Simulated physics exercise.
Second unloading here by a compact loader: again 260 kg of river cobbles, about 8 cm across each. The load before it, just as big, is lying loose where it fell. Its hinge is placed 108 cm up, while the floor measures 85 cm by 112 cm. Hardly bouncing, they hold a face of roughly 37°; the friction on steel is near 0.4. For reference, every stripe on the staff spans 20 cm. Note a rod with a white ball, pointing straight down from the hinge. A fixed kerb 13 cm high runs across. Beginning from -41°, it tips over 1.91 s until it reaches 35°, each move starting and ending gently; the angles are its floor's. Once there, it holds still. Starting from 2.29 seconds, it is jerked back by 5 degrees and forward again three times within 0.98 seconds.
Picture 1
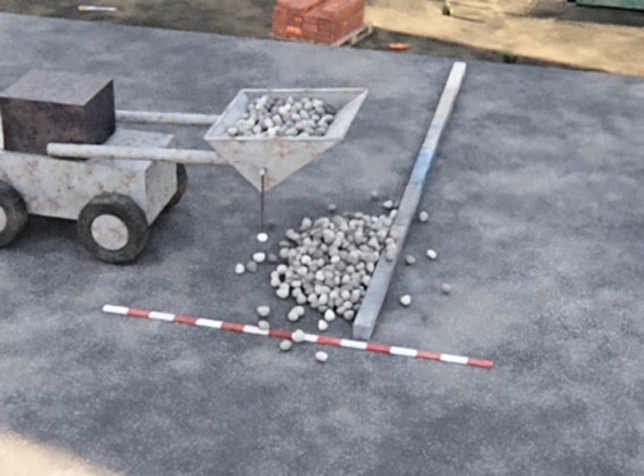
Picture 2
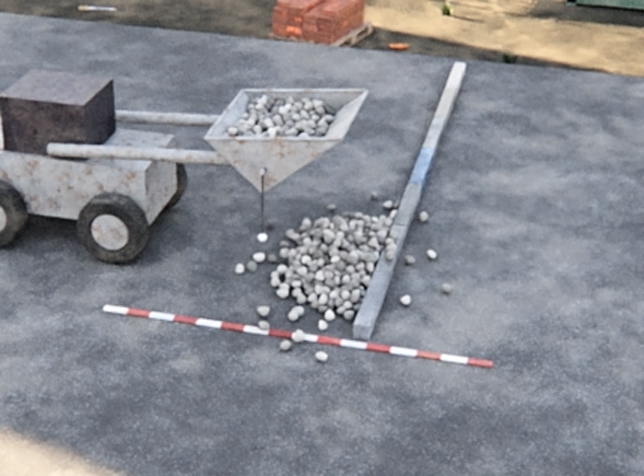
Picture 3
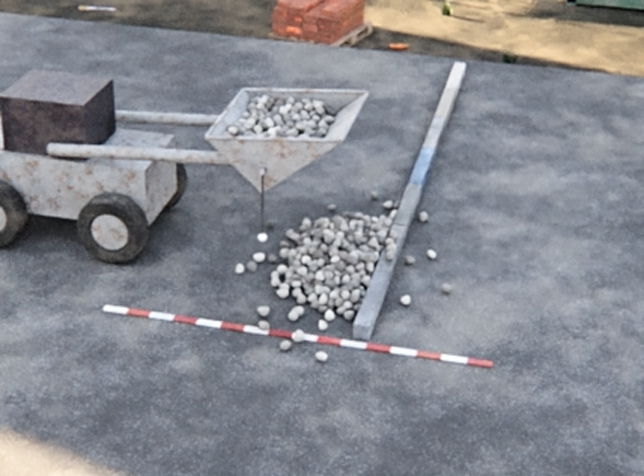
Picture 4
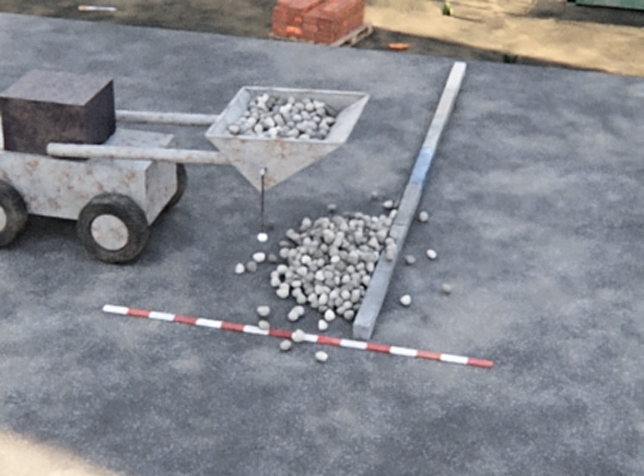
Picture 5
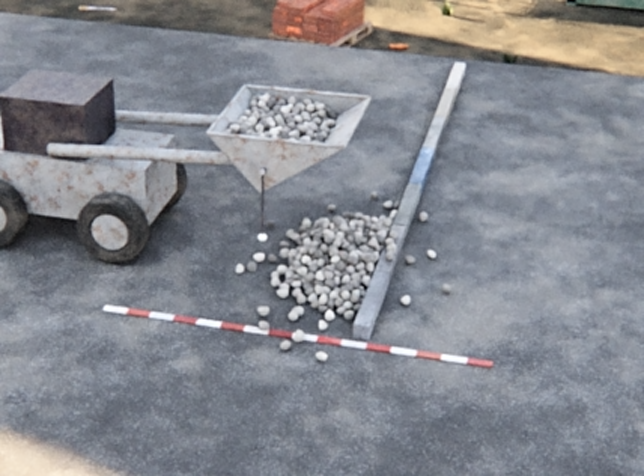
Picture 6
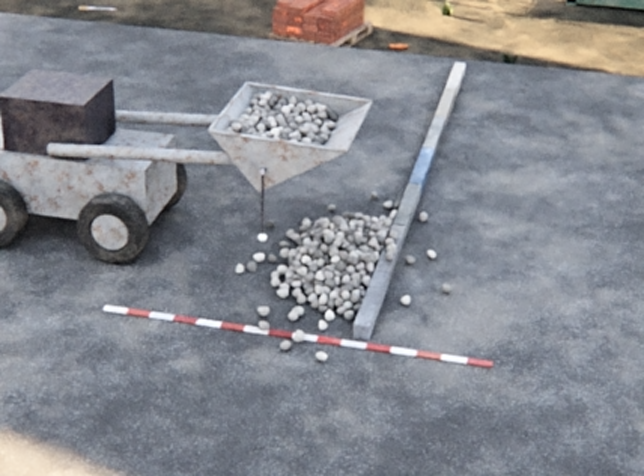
A grey, mottled paved yard is seen from above at an angle, with reddish bricks and sandy ground along the top edge. At left, a pale, rust-stained loader with a dark block on top holds a bucket of grey stones above a loose heap against a long grey kerb, behind a red-and-white staff. The bucket tilts very slightly, its right lip dipping, while the loader, heap and camera stay still.
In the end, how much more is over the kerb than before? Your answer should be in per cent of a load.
By the end about 41 per cent more lies there.
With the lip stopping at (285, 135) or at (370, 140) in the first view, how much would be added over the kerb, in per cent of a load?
The first would add some 0 per cent and the second some 80 per cent.
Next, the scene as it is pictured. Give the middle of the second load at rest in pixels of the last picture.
In the last view, about pixel (381, 251).
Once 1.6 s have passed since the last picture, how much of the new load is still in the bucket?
Close to 40 in a hundred.
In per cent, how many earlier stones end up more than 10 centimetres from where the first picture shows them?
Roughly 5 % of them.
Then, 1.0 s after the last picture the floor is at 23°; in per cent of one load, 100 in the bucket, 99 on this side of the kerb, 1 over the kerb; the foremost stones are at (411, 257).
Then, 1.6 s after the last picture the floor is at 35°; in per cent of one load, 41 in the bucket, 156 on this side of the kerb, 3 over the kerb; the foremost stones are at (420, 256).
Then, 3.3 s after the last picture the floor is at 35°; in per cent of one load, 0 in the bucket, 158 on this side of the kerb, 42 over the kerb; the foremost stones are at (510, 265).
Then, 5.9 s after the last picture the floor is at 35°; in per cent of one load, 0 in the bucket, 158 on this side of the kerb, 42 over the kerb; the foremost stones are at (510, 265). Net gain over the kerb, 41.
